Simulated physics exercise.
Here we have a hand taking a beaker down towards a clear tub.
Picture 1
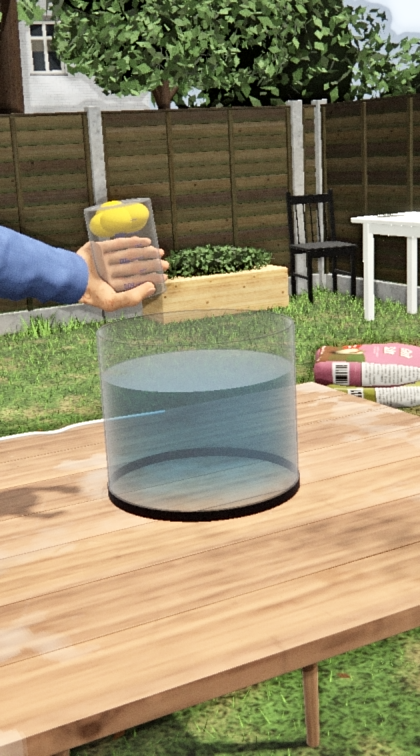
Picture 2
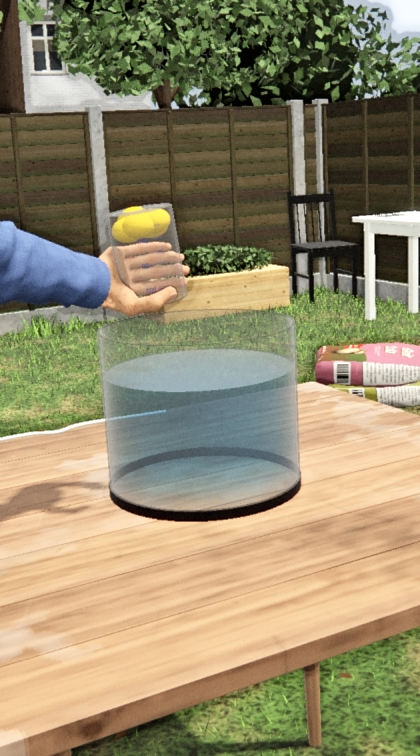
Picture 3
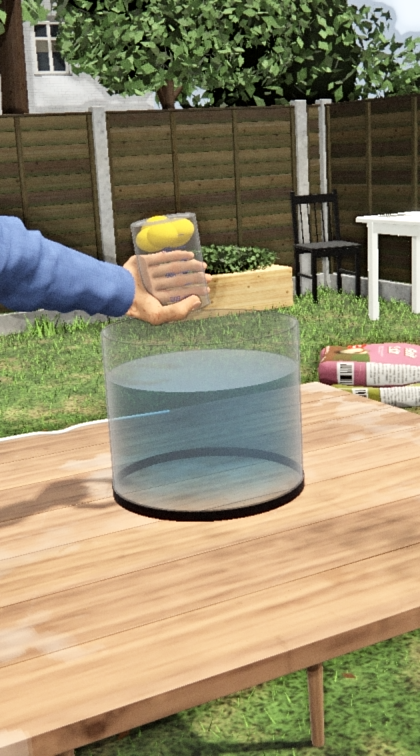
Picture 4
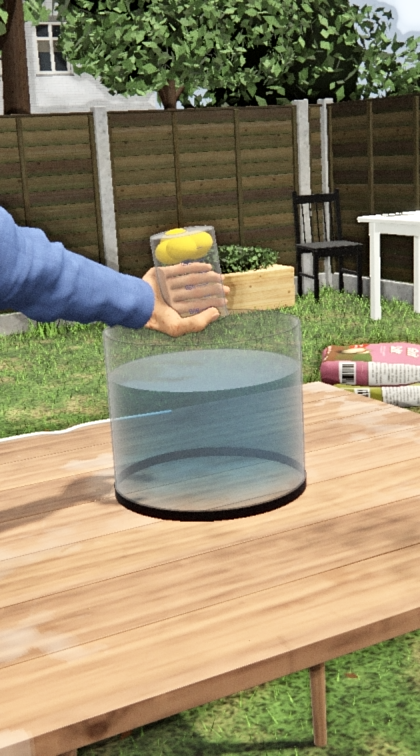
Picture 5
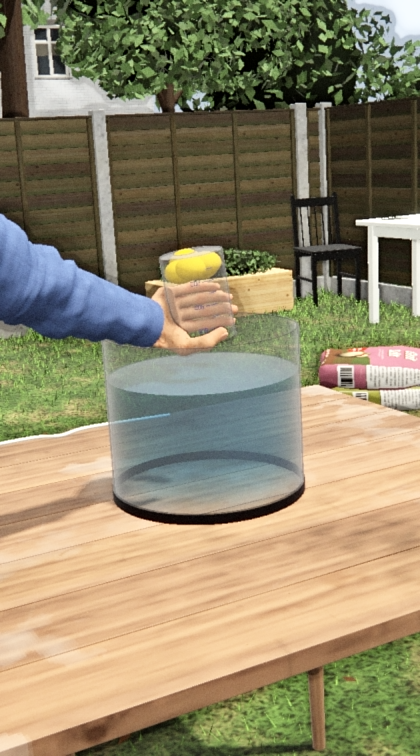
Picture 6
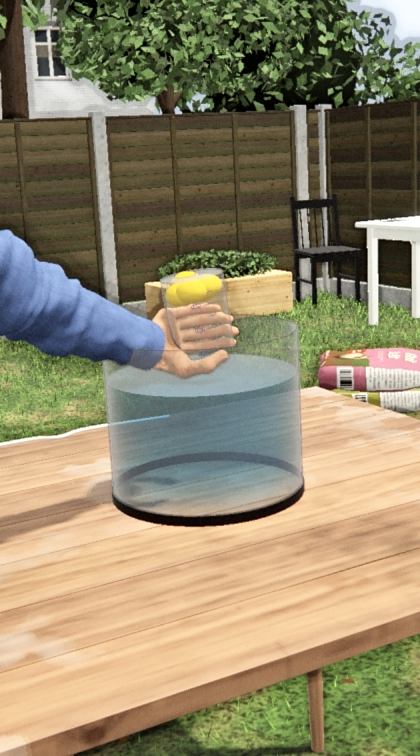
In a garden, a hand lowers an upturned beaker with yellow contents rightward above water.
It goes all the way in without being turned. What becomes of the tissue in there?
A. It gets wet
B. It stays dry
Answer: B.
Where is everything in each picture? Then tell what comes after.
In the first frame, beaker (126, 252) mouth down; above the clear tub.
In the second frame, beaker (147, 256) mouth down; tissue (141, 222); coming down.
In the third frame, beaker (171, 265) mouth down; lower.
In the fourth frame, beaker (189, 277) mouth down; tissue (184, 245); lower still.
In the fifth frame, beaker (198, 297) mouth down; close to the surface.
In the sixth frame, beaker (199, 319) mouth down; tissue (193, 287); just over the surface.
Shortly, the beaker enters the water.
Then, air is trapped inside and holds the level down.
At the finish, the beaker is under, still full of air, and the tissue is dry.
